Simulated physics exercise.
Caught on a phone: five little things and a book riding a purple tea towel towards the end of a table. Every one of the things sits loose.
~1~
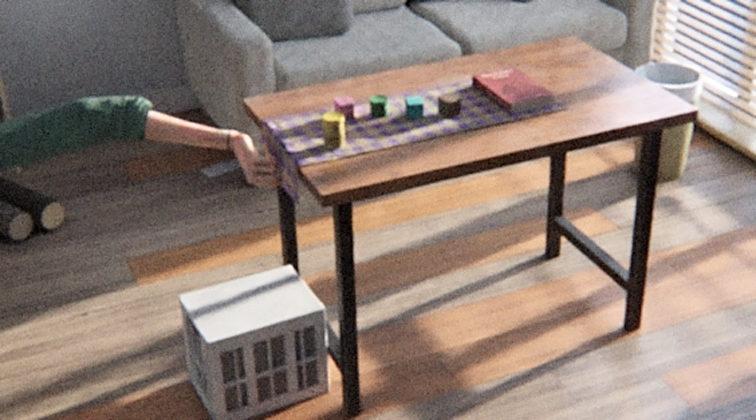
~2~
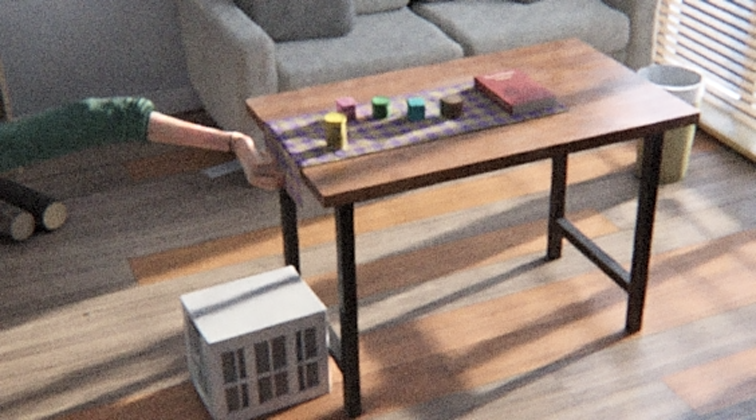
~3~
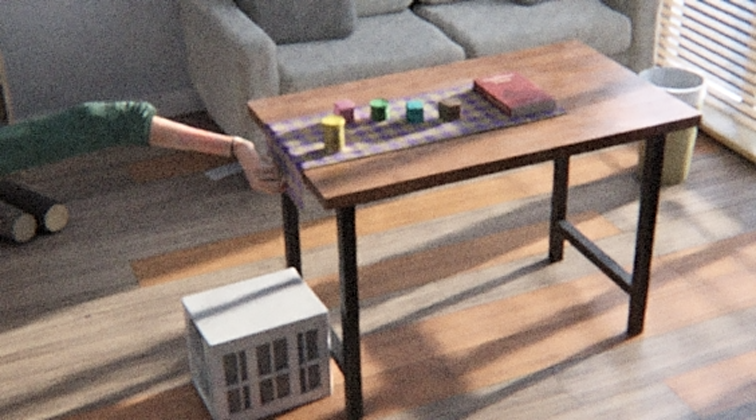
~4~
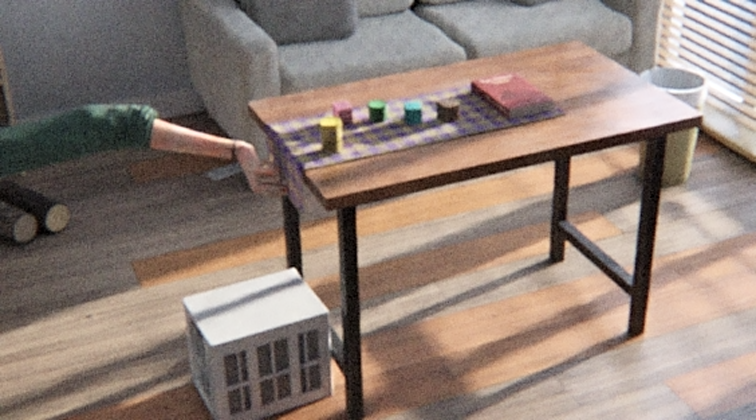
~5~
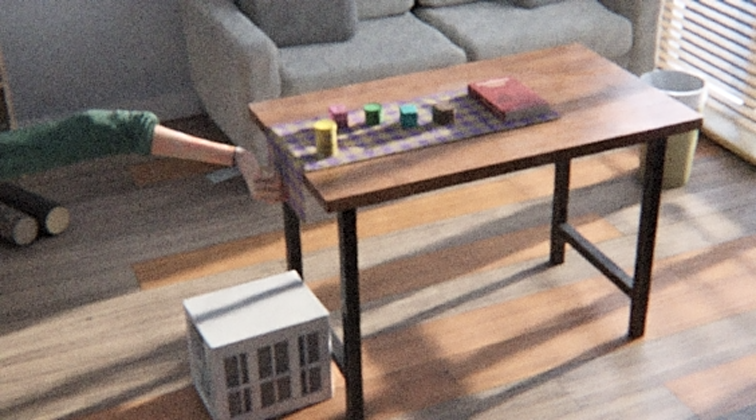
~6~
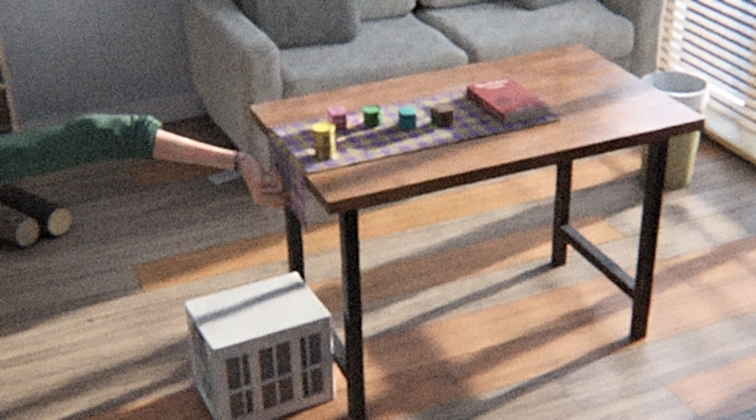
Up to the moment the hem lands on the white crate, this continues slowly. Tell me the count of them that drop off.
Yeah well, the pull sends off three pieces and stops there.
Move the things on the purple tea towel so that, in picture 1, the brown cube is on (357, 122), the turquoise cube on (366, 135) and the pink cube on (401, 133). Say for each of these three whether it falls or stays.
Start with the brown cube, which is lost; next the turquoise cube, which is lost; last the pink cube, which is lost.
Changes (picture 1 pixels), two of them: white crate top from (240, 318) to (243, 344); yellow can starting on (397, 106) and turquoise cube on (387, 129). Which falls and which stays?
Looks like the yellow can ends up down, and the turquoise cube ends up down.
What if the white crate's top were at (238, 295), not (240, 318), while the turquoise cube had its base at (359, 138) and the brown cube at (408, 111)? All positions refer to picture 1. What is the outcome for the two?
Result: Turquoise cube gone, brown cube still there.
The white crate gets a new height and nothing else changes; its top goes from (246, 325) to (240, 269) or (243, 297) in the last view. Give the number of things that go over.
1 and 2.
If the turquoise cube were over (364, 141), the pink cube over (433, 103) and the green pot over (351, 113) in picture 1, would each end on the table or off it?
Here's the result: The turquoise cube leaves the top, the pink cube remains in place and the green pot leaves the top.
A little later, hem near (291, 263); yellow can and pink cube gone.
Next, hem on the crate; yellow can, pink cube and green pot gone.
When it is over, hem on the crate; yellow can, pink cube and green pot gone. The count of fallen things is three.
